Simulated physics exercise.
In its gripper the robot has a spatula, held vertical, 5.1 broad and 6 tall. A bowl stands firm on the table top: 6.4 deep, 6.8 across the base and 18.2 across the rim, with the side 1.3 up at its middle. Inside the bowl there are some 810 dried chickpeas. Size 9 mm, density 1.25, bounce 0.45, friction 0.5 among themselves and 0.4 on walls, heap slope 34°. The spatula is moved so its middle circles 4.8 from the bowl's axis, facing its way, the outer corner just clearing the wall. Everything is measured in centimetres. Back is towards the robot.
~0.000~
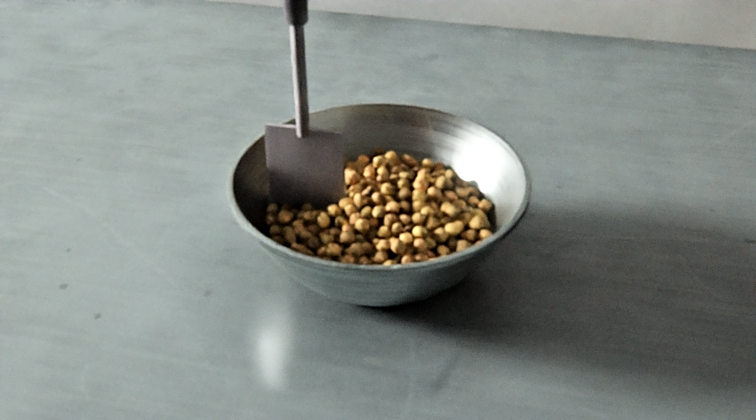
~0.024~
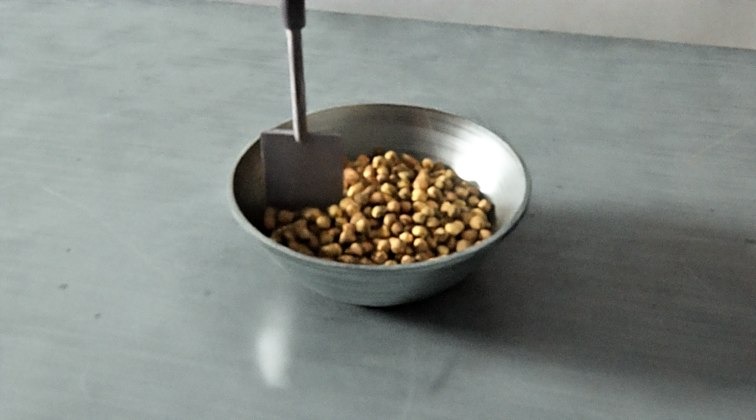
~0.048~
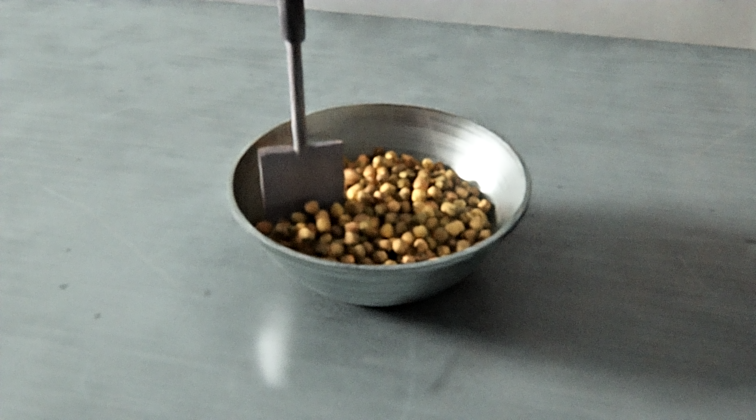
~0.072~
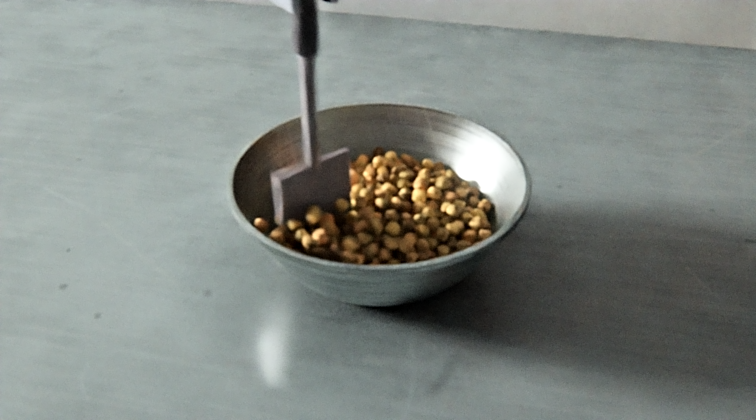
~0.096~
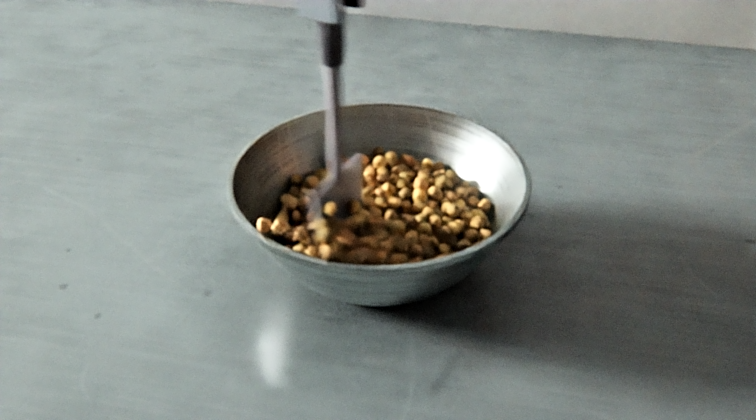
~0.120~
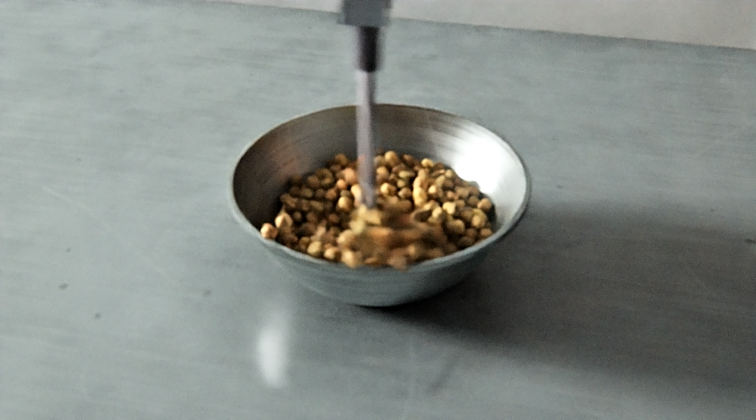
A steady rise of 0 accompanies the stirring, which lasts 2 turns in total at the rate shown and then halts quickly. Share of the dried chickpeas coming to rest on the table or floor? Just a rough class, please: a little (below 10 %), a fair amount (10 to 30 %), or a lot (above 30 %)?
A lot.
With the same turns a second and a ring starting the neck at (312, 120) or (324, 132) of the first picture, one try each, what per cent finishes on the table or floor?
Near 55 per cent and near 50 per cent, in that order.
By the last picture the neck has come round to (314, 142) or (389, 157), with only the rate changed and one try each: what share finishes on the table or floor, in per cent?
First try: Around 25 %; second try: Around 45 %.
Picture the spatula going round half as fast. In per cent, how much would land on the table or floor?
I'd expect about 25 %.
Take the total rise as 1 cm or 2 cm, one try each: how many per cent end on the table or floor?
I'd say some 25 per cent, and some 15 per cent.
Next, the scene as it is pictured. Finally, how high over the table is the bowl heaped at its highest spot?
About 4.5 centimetres.
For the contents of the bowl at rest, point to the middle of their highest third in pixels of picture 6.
(358, 230).
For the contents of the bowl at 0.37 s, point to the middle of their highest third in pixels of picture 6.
Upper-third centre: Approx. (295, 179) px.
After 0.37 s, 339° round, highest piece 11 above the table; 647 in the bowl, 74 on the table or floor, 88 in flight or on the tool.
After 0.62 s, 220° round, highest piece 9 above the table; 520 in the bowl, 246 on the table or floor, 43 in flight or on the tool.
After 0.94 s, 0° round, highest piece 5 above the table; 477 in the bowl, 332 on the table or floor.
After 1.64 s, 0° round, highest piece 4 above the table; 477 in the bowl, 332 on the table or floor.
At rest, 477 in the bowl, 332 on the table or floor. That is 41 % on the table or floor.
